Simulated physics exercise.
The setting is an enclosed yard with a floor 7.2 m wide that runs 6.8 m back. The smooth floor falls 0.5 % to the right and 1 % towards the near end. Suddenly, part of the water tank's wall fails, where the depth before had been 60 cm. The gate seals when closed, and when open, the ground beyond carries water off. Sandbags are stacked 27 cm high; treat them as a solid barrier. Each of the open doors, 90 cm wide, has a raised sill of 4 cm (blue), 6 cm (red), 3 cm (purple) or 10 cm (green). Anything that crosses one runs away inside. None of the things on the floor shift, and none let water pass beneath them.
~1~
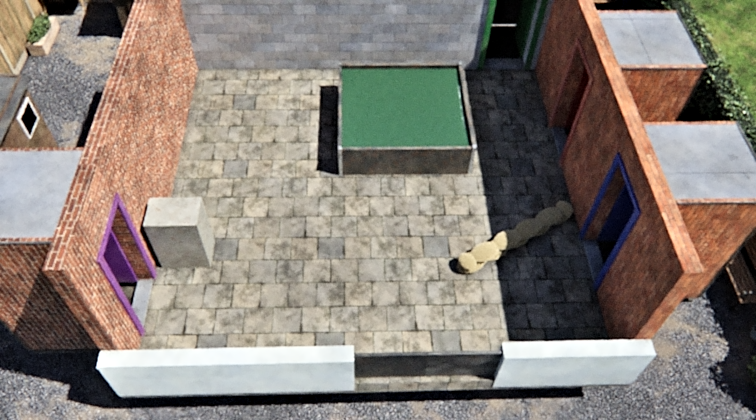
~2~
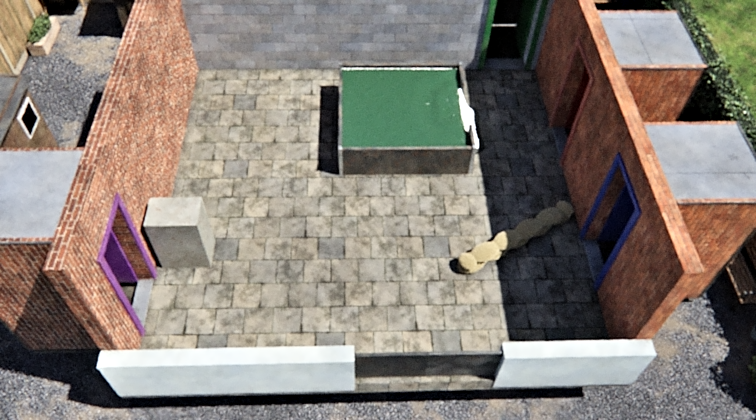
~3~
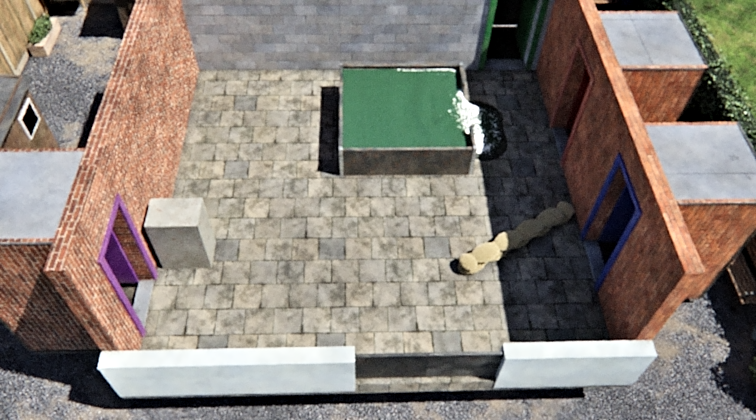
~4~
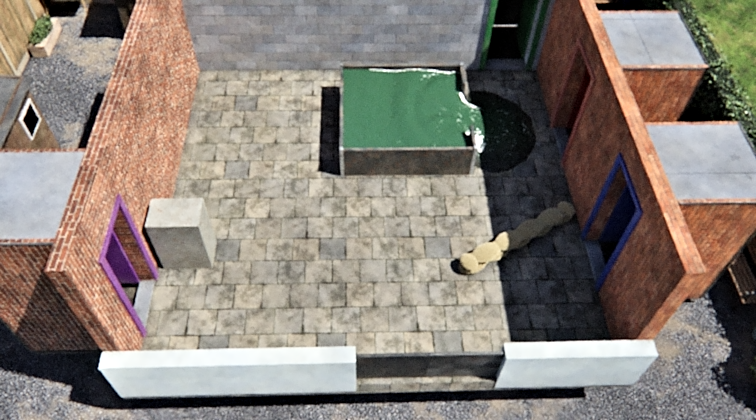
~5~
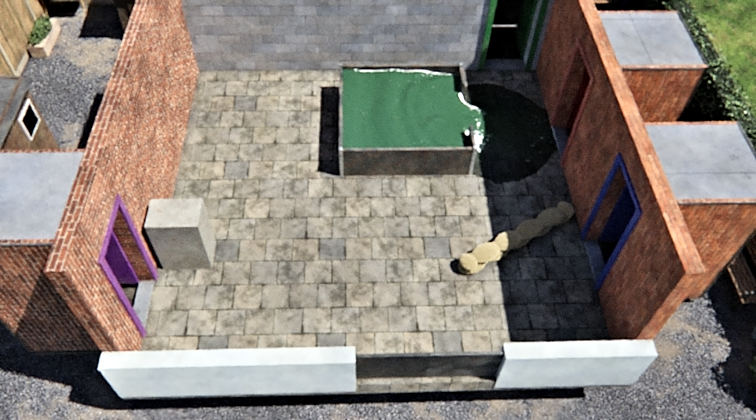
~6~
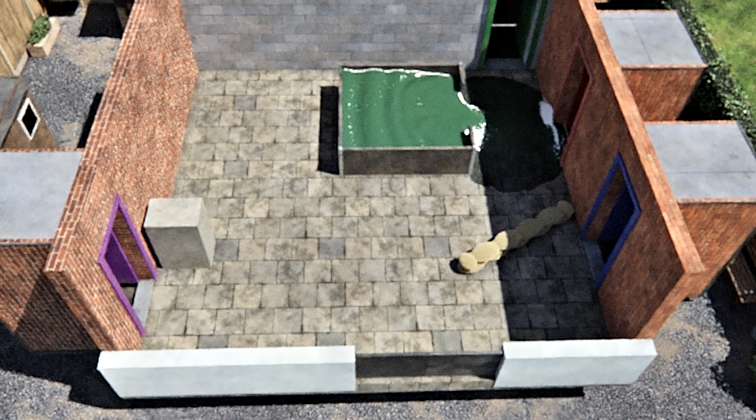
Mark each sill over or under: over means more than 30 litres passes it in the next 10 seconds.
Blue door - under; red door - over; purple door - under; green door - over.
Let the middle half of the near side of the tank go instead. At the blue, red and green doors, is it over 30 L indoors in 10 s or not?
Then blue would come out on the high side, red on the low side and green on the low side.
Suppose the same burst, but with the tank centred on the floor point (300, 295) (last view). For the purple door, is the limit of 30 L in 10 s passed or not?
Then purple falls short.
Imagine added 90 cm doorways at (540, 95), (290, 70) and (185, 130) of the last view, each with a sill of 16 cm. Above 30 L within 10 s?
Note, doorways in listed order: Goes beyond, stays short, stays short.
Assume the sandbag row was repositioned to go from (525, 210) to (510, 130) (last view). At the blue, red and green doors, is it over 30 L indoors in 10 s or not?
In that case blue gets no more than allowed, red gets more than allowed, green gets more than allowed.
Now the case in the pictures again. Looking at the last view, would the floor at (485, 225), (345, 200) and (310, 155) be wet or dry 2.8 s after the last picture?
Soaked, untouched, untouched.
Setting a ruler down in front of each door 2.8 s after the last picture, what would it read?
Depths in centimetres - blue: 2, red: 23, purple: 0, green: 18.
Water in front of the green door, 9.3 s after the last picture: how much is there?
Depth: ~ 8.5 cm.
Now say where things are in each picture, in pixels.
In the first picture, still water, 60 cm deep, in the water tank at (403, 107).
In the second picture, water pours out at (463, 120) and has run 0.6 m, to a hidden place; typically 8 cm deep outside, 60 cm at the water tank's back.
In the third picture, water pours out at (463, 123) and has run 0.9 m, to (501, 150); typically 10 cm deep outside, 60 cm at the water tank's back.
In the fourth picture, water pours out at (463, 123) and has run 1.4 m, to (531, 142); typically 8 cm deep outside, 60 cm at the water tank's back.
In the fifth picture, the front is at (554, 142), 1.8 m from the gap at (463, 123); 3.3 m2 of floor is under water; 60 cm left at the back of the water tank.
In the sixth picture, water pours out at (462, 122) and has run 2.1 m, to (567, 142); typically 6 cm deep outside, 57 cm at the water tank's back.
Then, 0.7 s after the last picture water covers 10 % of the floor and is deepest (37 cm) near (548, 120); blue door not reached, red door 21 cm at the sill, 119 L in, purple door not reached, green door 9 cm at the sill, 0 L in.
Then, 1.5 s after the last picture water covers 15 % of the floor and is deepest (38 cm) near (535, 73); blue door 3 cm at the sill, 0 L in, red door 30 cm at the sill, 288 L in, purple door not reached, green door 20 cm at the sill, 31 L in.
Then, 2.8 s after the last picture water covers 30 % of the floor and is deepest (26 cm) near (573, 212); blue door 2 cm at the sill, 0 L in, red door 23 cm at the sill, 492 L in, purple door not reached, green door 18 cm at the sill, 116 L in.
Then, 5.3 s after the last picture water covers 55 % of the floor and is deepest (22 cm) near (573, 212); blue door 2 cm at the sill, 0 L in, red door 18 cm at the sill, 702 L in, purple door not reached, green door 14 cm at the sill, 175 L in.
Then, 9.3 s after the last picture water covers 85 % of the floor and is deepest (14 cm) near (573, 212); blue door 1 cm at the sill, 0 L in, red door 12 cm at the sill, 845 L in, purple door 3 cm at the sill, 0 L in, green door 8 cm at the sill, 190 L in.
